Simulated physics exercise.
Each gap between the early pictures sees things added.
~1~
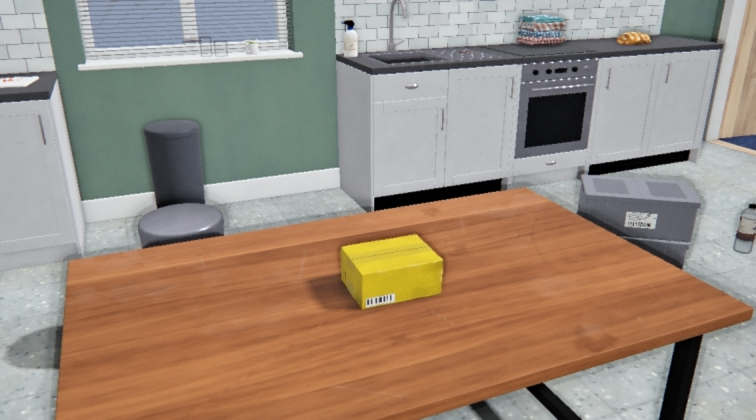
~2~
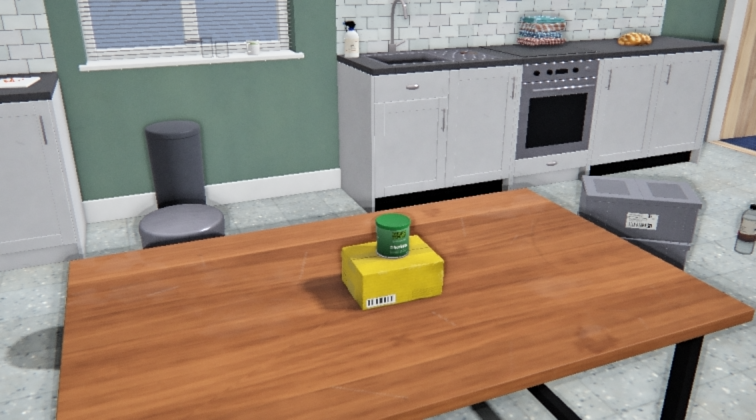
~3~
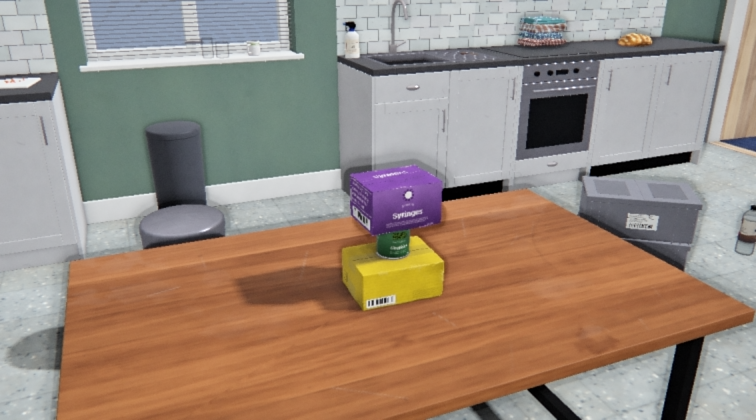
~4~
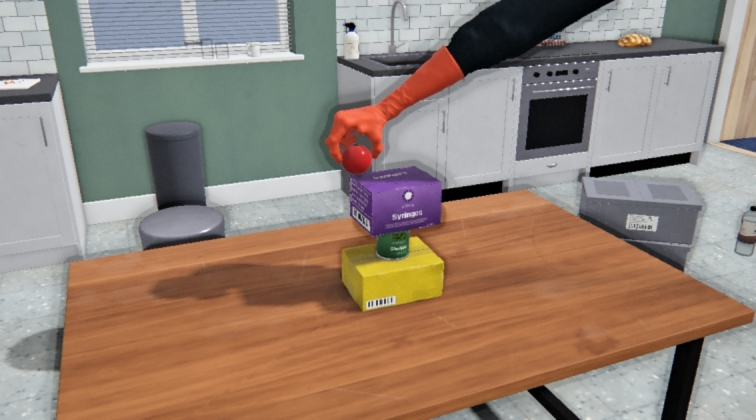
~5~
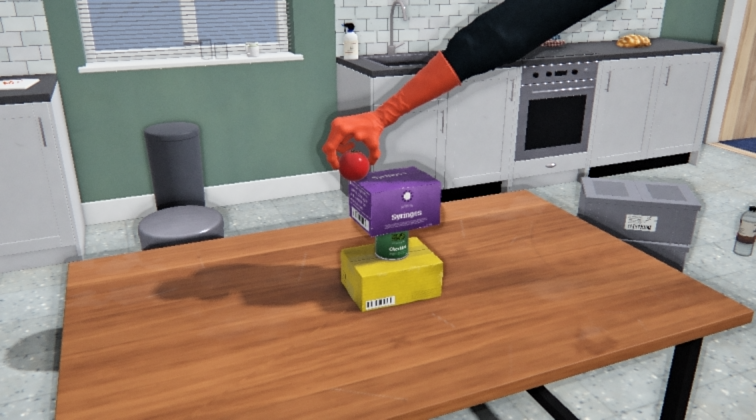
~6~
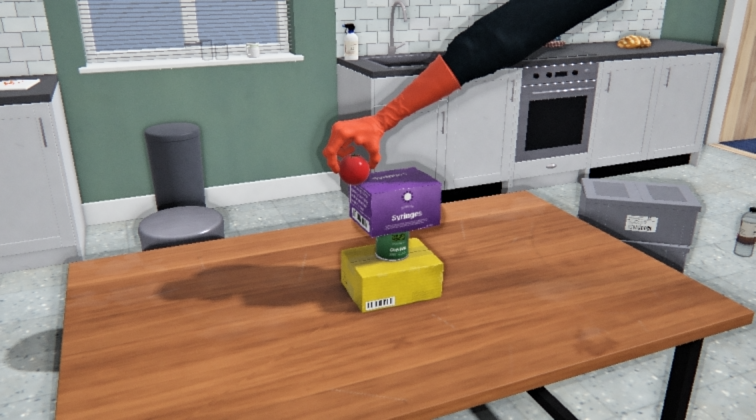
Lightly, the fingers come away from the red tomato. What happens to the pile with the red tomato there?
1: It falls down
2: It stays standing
(1) It falls down.
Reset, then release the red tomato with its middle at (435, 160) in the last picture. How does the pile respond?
Afterwards the pile tumbles over.
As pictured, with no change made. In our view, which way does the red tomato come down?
Leftwards.
Then, 0.30 s later than the last frame, red tomato now fallen.
Then, 0.40 s later than the last frame, things are still on the move.
Then, 0.70 s later than the last frame, nothing new.
When it is over, fallen, red tomato; the other 3 as before. End places, in pixels of the last picture, red tomato near (318, 290). The pile gives way.
